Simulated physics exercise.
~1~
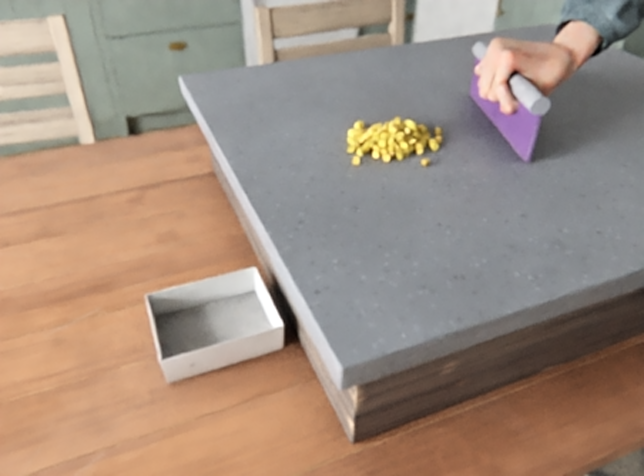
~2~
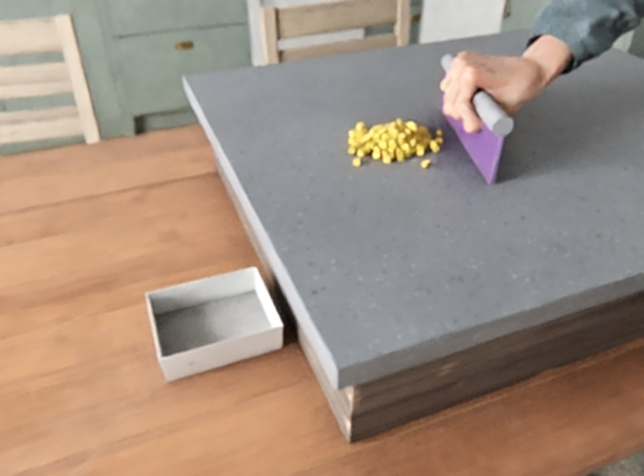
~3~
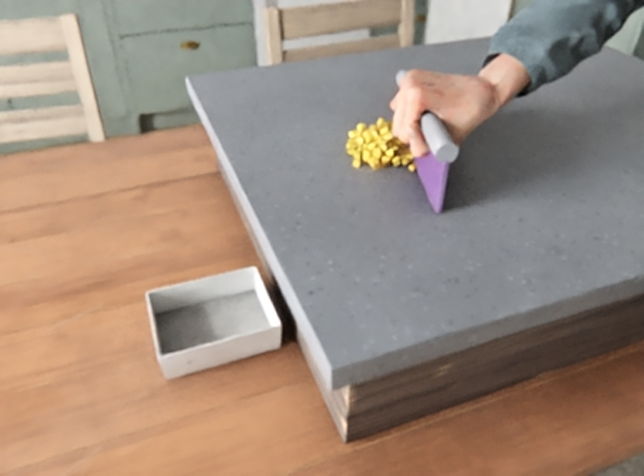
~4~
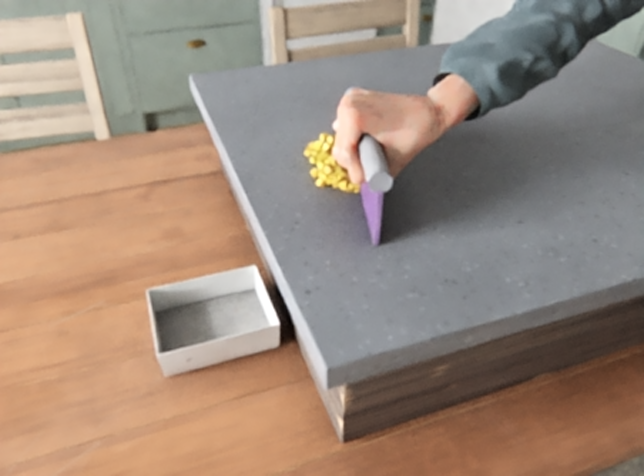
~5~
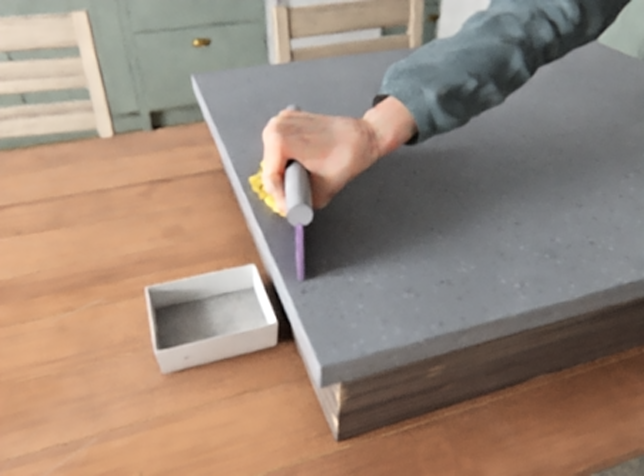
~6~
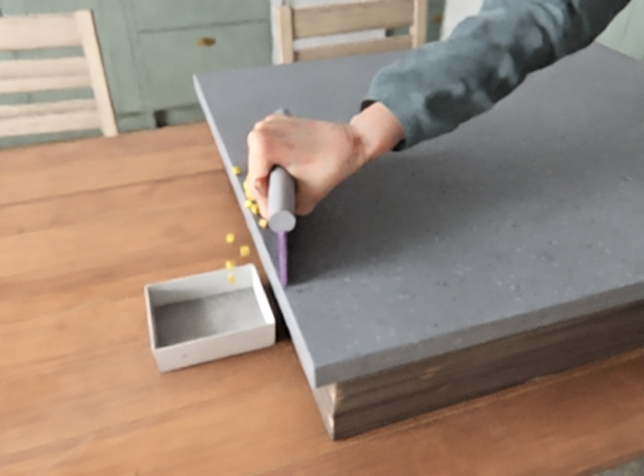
A hand with a purple scraper pushes yellow cubes left until a few drop toward a white tin.
